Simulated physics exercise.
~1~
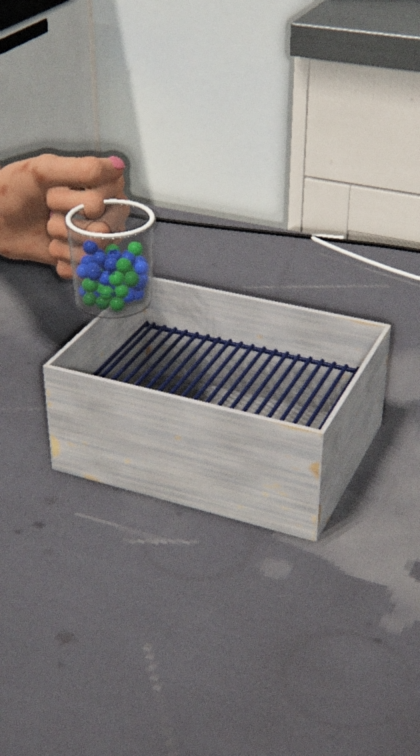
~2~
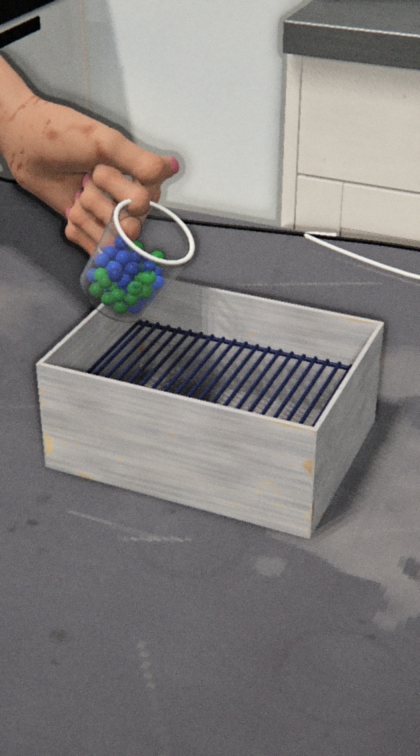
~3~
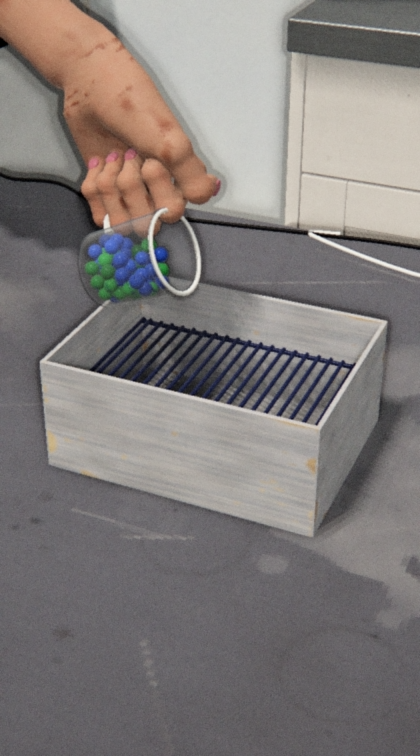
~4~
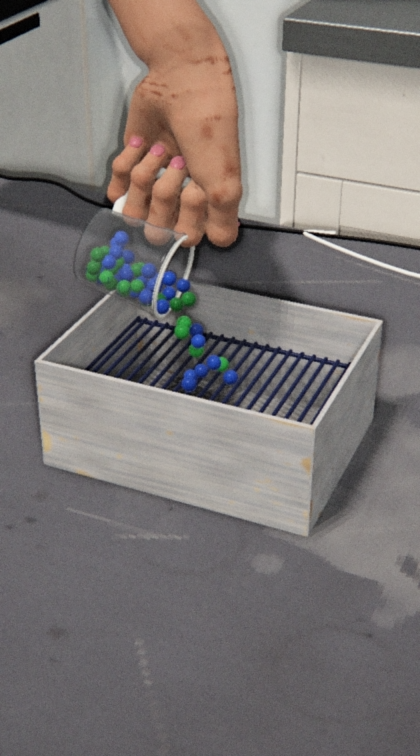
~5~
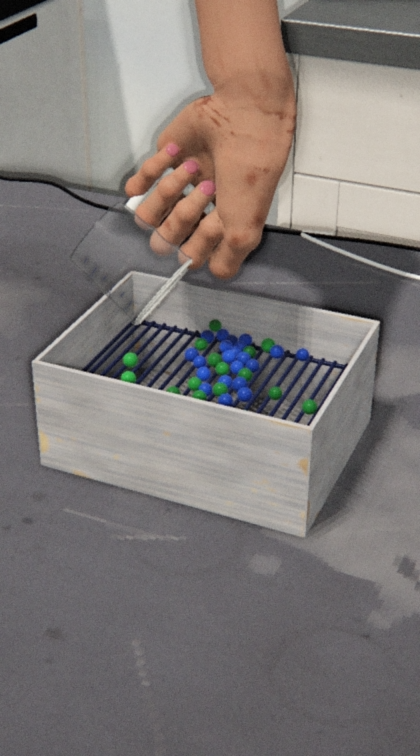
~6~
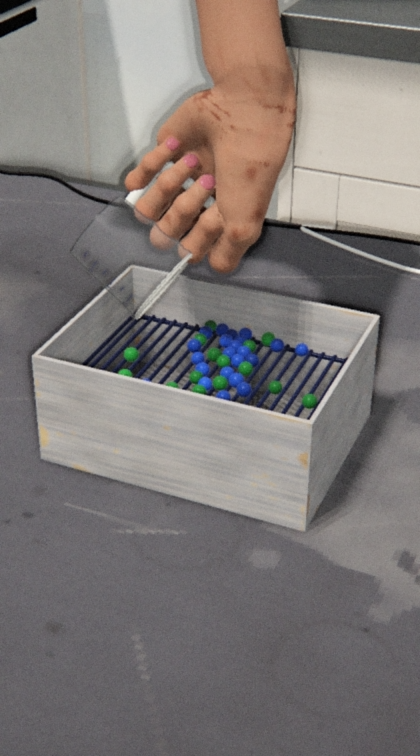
On a dark grey countertop beside pale cabinets, seen from slightly above by a gently swaying camera, sits a whitewashed wooden box with a dark wire rack across it. At the upper left, a hand with pink nails holds a clear, white-rimmed cup of small green and blue balls. The hand moves right and tips the cup onto its side over the box. Balls spill in a stream onto the wires, and the cup turns further until it is empty. They scatter, mostly around the middle, and both colours end up resting on the rack.
